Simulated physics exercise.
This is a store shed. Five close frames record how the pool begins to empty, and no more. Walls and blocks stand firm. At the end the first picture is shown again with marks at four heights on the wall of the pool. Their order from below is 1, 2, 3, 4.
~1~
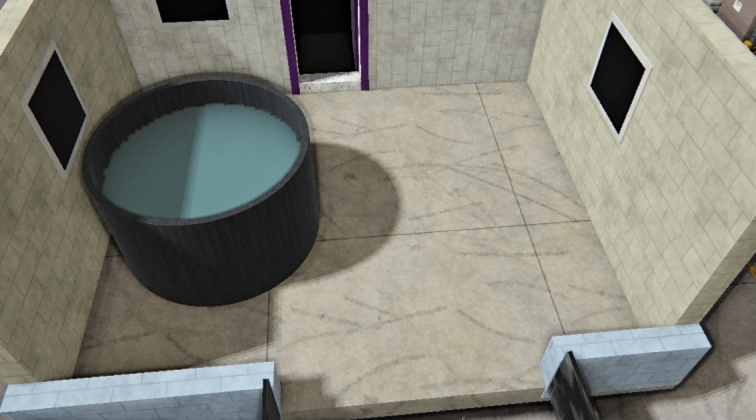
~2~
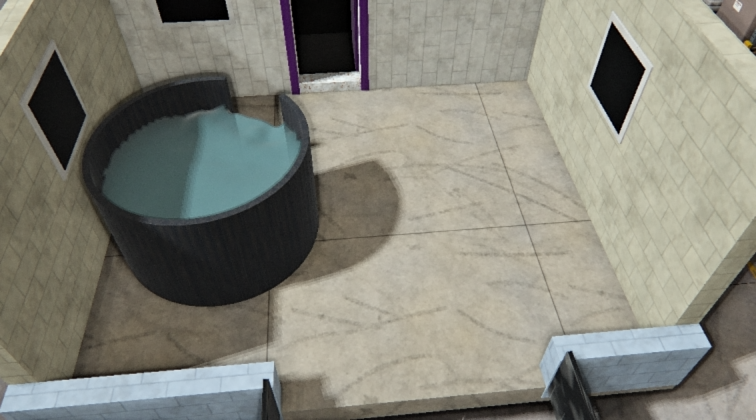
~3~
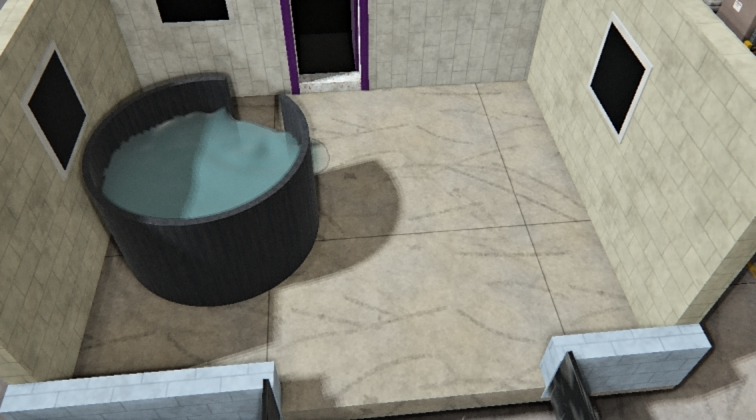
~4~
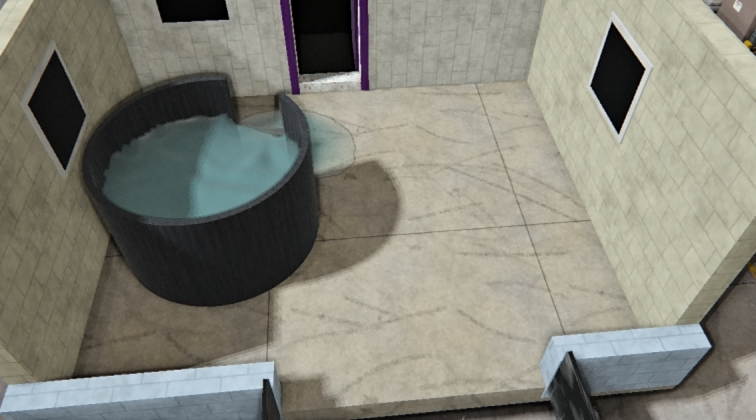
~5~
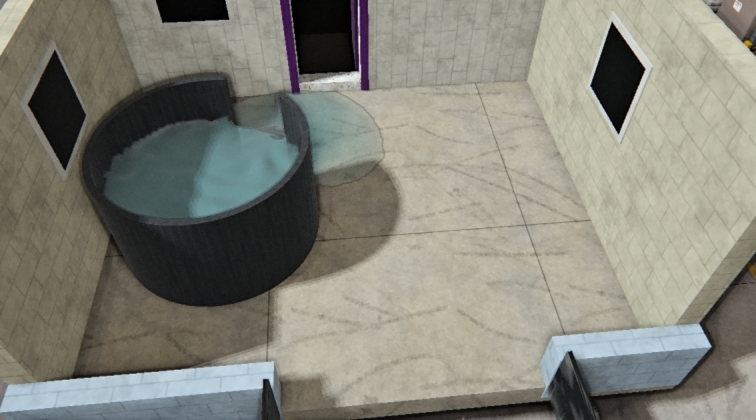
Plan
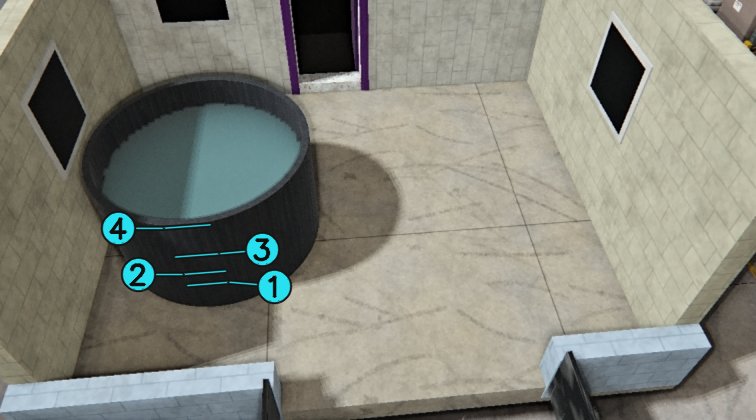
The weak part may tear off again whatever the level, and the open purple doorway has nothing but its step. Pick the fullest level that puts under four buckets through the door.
I would pick line 1.
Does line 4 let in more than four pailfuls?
Yes.
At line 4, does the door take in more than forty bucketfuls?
Yes, clearly.
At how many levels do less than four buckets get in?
One of the four.
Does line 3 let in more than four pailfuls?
Yes.
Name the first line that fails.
It is 2.
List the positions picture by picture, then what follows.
Water in the pool at rest, its middle at (205, 164); foot of the purple doorway at (331, 91); open gate at (416, 346).
Water covers 1 % of the ground, its front hidden from here.
Water covers 3 % of the ground, its front hidden from here.
Water covers 8 % of the ground and shows as far out as (332, 127).
Water covers 15 % of the ground and shows as far out as (326, 92).
On the marked copy, 1 at (208, 283); 2 at (204, 272); 3 at (197, 255); 4 at (186, 226); from the bottom up 1, 2, 3, 4.
If 1 is chosen, a splash gets over, under a bucket.
If 2 is chosen, about 8 bucketfuls get in.
If 3 is chosen, dozens of bucketfuls pour in.
If 4 is chosen, dozens of bucketfuls pour in.
